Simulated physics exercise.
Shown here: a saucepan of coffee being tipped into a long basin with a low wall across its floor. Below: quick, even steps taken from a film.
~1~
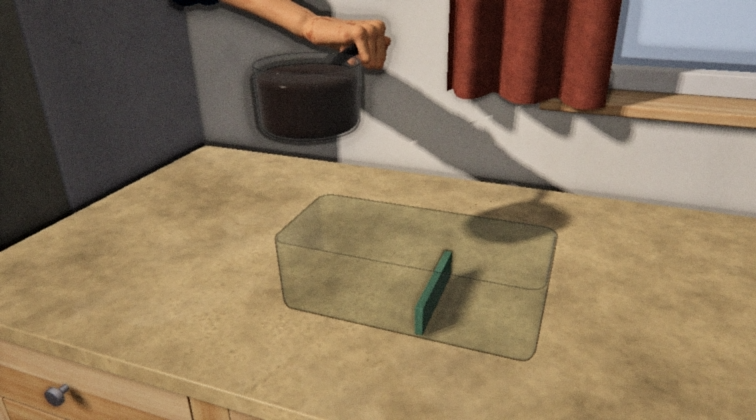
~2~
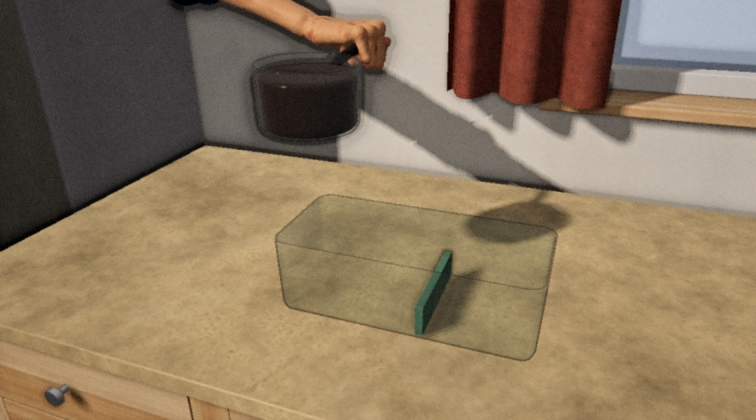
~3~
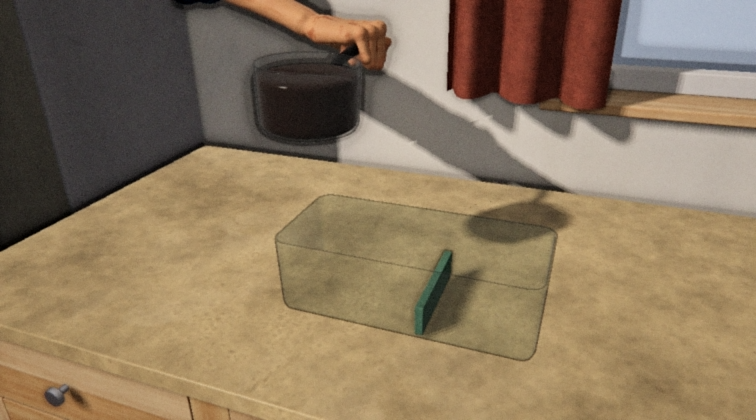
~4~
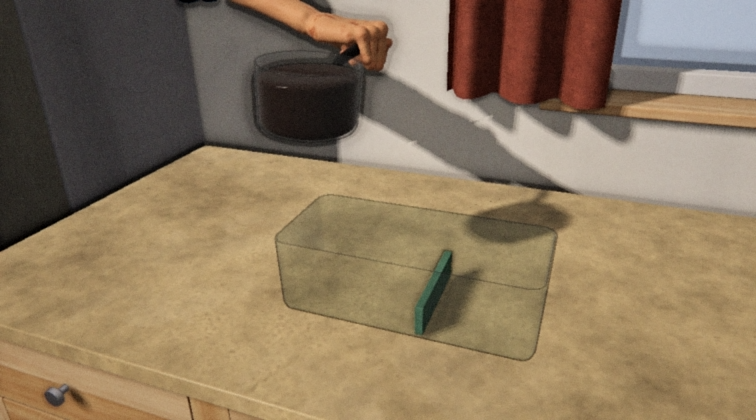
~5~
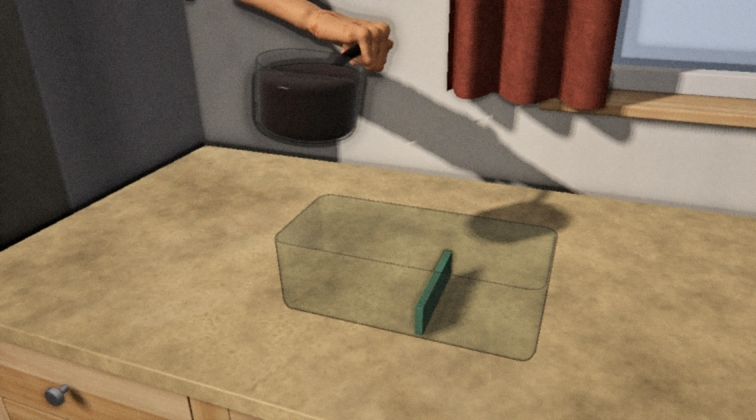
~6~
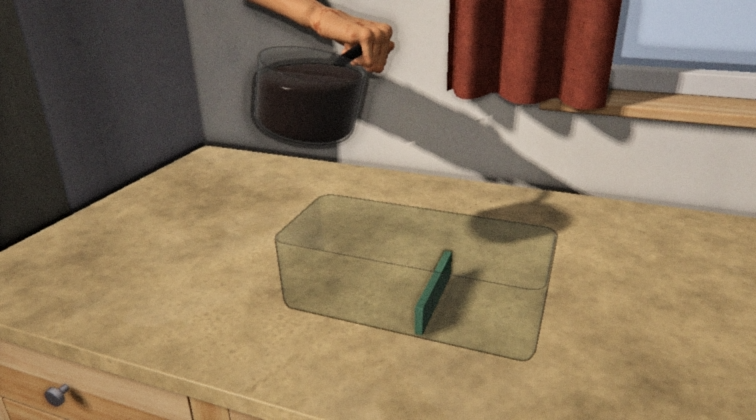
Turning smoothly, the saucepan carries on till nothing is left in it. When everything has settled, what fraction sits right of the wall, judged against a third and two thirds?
I expect what gathers right of the wall to fall below one third.
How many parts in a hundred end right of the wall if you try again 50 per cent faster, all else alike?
Close to 10 per cent.
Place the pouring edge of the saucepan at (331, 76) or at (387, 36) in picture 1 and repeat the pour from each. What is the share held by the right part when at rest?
Close to 10 in a hundred, and close to 65 in a hundred.
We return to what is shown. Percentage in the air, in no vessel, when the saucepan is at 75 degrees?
35 %.
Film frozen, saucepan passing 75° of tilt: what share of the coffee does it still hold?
Near 60 per cent.
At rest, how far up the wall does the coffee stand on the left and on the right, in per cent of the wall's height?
On the left it is 50 per cent, on the right 10.
A moment on, the tilt is 75° and 59 per cent is still to pour, 7 is left of the wall and 0 right of it.
Next, the tilt is 110° and 9 per cent is still to pour, 67 is left of the wall and 9 right of it.
Then the tilt is 113° and 0 per cent is still to pour, 82 is left of the wall and 12 right of it.
Later the tilt is 113° and 0 per cent is still to pour, 83 is left of the wall and 13 right of it.
In the end 83 per cent lies left of the wall, 13 right of it and 5 outside.
